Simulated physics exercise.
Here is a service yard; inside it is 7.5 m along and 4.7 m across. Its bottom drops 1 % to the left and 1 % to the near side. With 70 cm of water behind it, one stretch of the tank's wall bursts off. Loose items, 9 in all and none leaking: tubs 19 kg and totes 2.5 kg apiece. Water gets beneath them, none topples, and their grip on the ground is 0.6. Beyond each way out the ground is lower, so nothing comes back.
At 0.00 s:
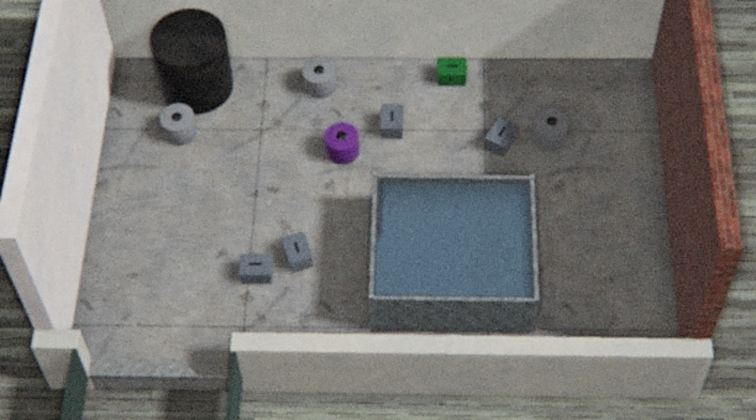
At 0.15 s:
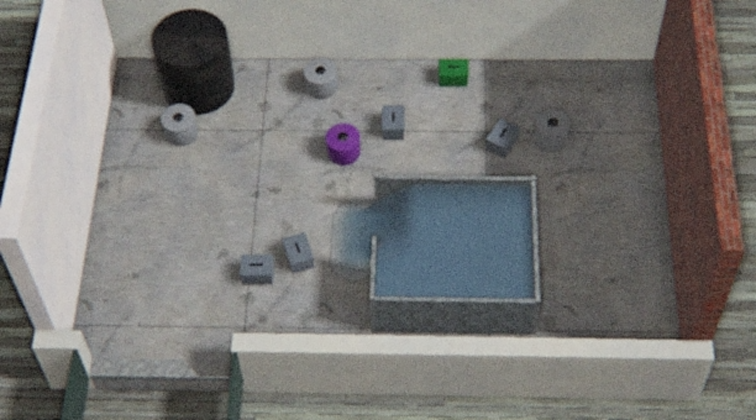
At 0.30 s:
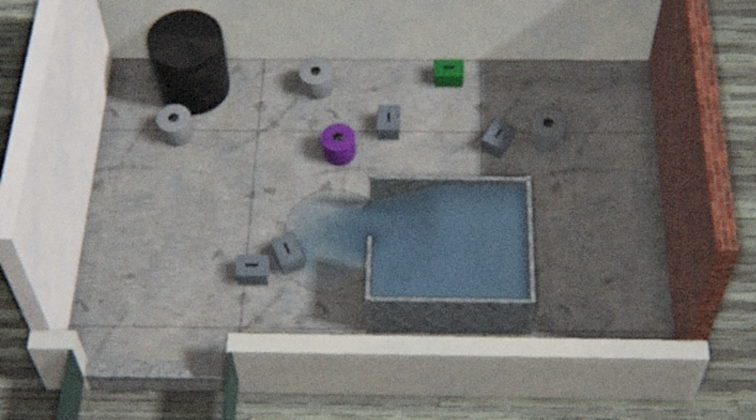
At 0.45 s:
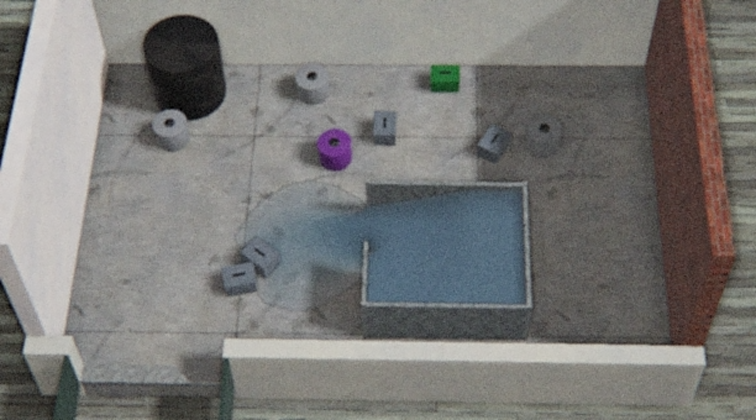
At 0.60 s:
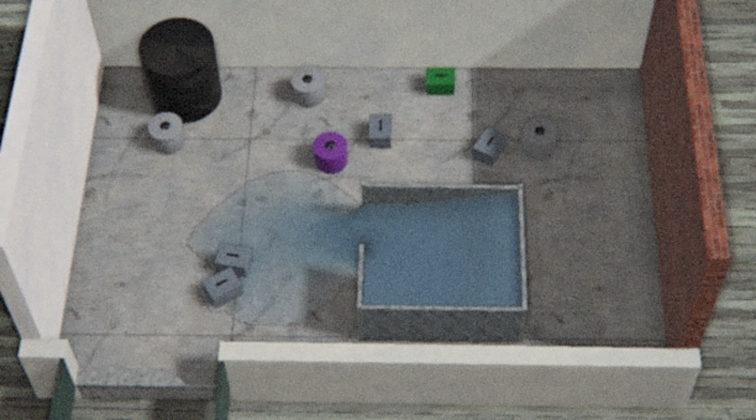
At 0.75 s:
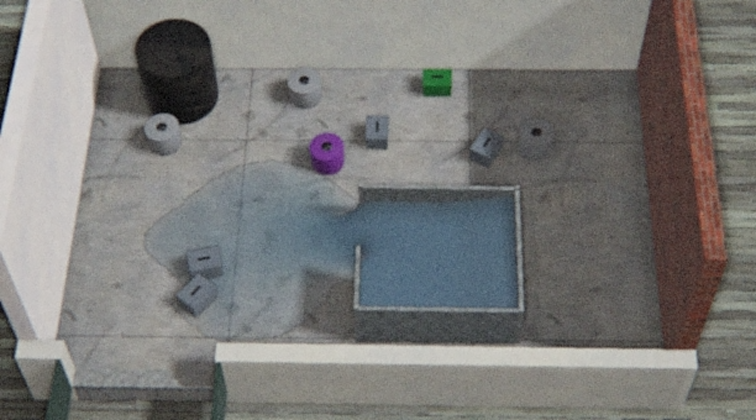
Water pouring through a gap in the tank's left wall, spreading left across the yard and pushing two grey boxes leftward.
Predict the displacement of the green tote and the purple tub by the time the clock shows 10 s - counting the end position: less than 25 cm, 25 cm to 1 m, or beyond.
Green tote moves a short way, purple tub stays put.
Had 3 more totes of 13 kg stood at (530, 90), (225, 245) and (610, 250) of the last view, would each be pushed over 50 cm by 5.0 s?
In turn: Short of it, over, under.
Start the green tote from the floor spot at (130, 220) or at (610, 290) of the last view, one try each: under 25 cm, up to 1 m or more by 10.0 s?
In turn: It ends far away; it stays put.
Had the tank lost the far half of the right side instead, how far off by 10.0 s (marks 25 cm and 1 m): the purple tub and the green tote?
Then the purple tub barely shifts, the green tote ends far away.
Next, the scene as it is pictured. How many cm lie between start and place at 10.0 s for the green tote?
Roughly 50 cm.
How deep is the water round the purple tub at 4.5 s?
Roughly 1 cm.
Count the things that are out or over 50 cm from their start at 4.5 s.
I count 3.
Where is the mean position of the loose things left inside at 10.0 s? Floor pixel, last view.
Near (385, 148).
After 2.0 s the green tote is near (438, 77), 0.0 m from its start, aground; the purple tub is near (327, 146), 0.0 m from its start, aground; 0 of 9 are out; 2 afloat.
After 4.5 s the green tote is near (438, 77), 0.0 m from its start, aground; the purple tub is near (327, 146), 0.0 m from its start, aground; 1 of 9 are out; 2 afloat.
After 7.0 s the green tote is near (440, 78), 0.0 m from its start, aground; the purple tub is near (327, 146), 0.0 m from its start, aground; 2 of 9 are out; 0 afloat.
After 10.0 s the green tote is near (470, 96), 0.5 m from its start, afloat; the purple tub is near (327, 146), 0.0 m from its start, aground; 2 of 9 are out; 2 afloat.
